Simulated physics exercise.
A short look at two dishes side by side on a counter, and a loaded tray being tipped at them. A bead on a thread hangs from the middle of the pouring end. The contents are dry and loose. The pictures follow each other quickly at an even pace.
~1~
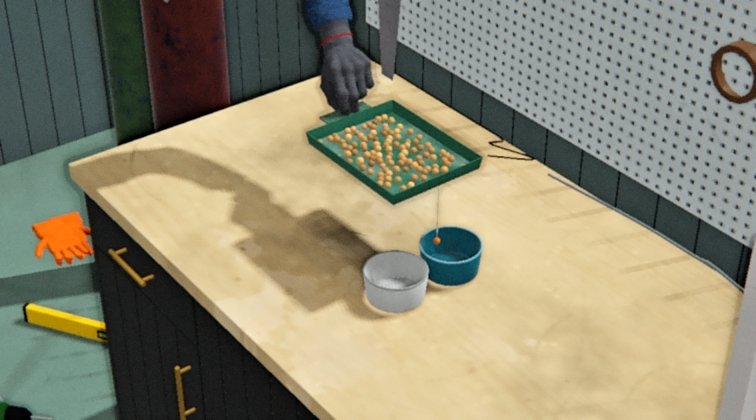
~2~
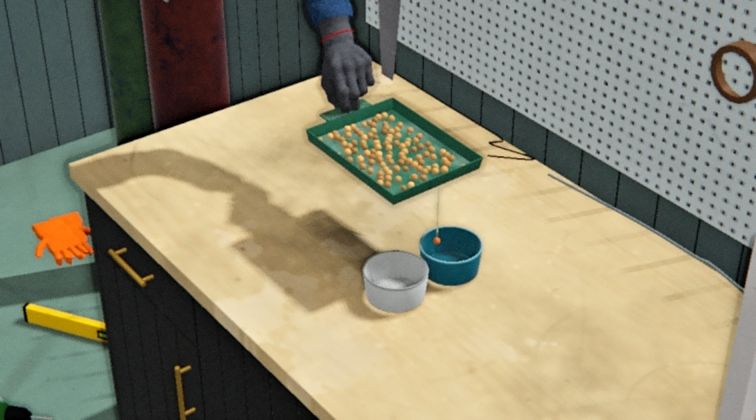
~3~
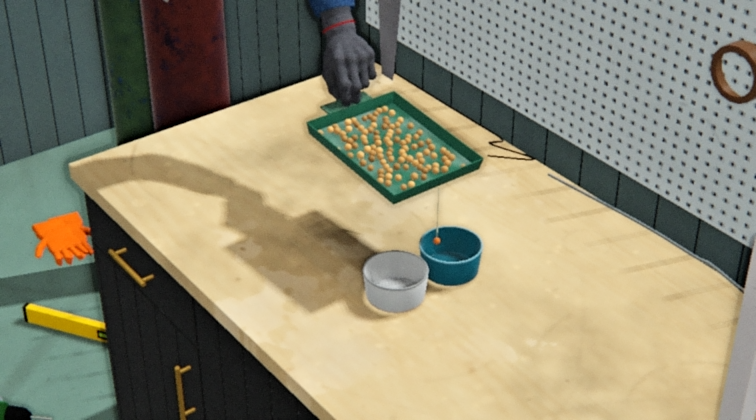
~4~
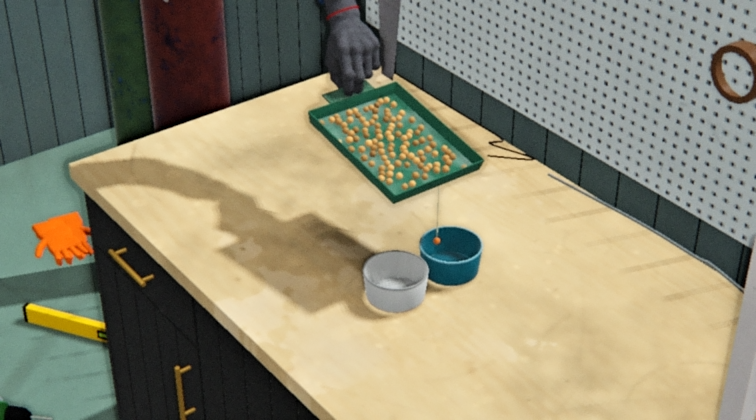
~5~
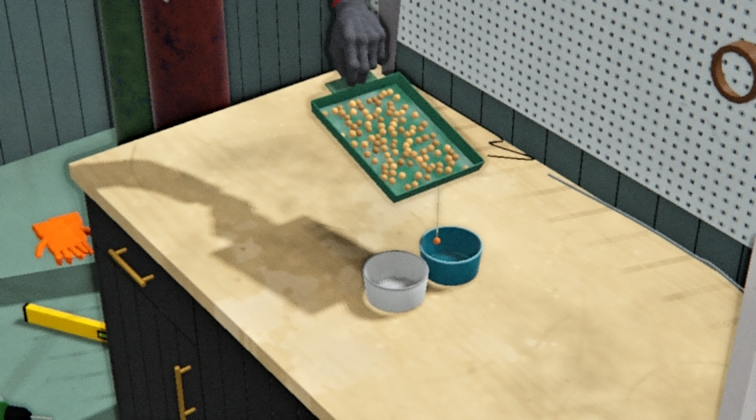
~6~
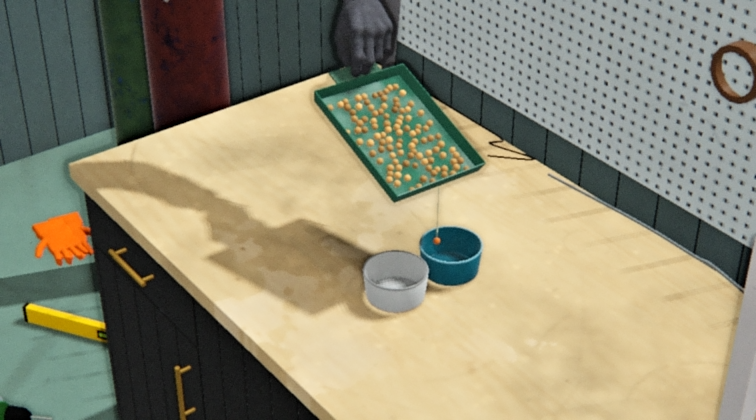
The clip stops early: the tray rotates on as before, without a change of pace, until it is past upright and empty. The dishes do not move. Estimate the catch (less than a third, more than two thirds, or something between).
Caught overall: Under a third.
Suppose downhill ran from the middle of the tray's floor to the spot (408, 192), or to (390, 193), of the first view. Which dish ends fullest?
The first try: The left-hand dish. The second: Left.
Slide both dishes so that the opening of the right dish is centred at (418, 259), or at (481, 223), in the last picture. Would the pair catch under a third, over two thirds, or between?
In turn: Less than a third; under a third.
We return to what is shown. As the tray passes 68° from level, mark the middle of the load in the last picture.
Close to (447, 168).
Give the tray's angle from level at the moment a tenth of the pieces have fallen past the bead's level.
At about 85°.
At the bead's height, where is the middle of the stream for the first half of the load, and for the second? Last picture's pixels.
Early half (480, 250), late half (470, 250).
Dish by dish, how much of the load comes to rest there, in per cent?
The left dish has 0 per cent, the right dish has 10.
Just after the last frame, tray tipped steeply; almost all on the tray; about a tenth in the air.
A moment on, tray tipped past a quarter turn; roughly a quarter on the tray; about a tenth in the right dish; roughly half outside both; roughly a quarter in the air.
Further on, tray tipped past a quarter turn; about a tenth in the right dish; the larger part outside both.
When it is over, tray tipped past a quarter turn; not one in the left dish; about a tenth in the right dish; the larger part outside both.
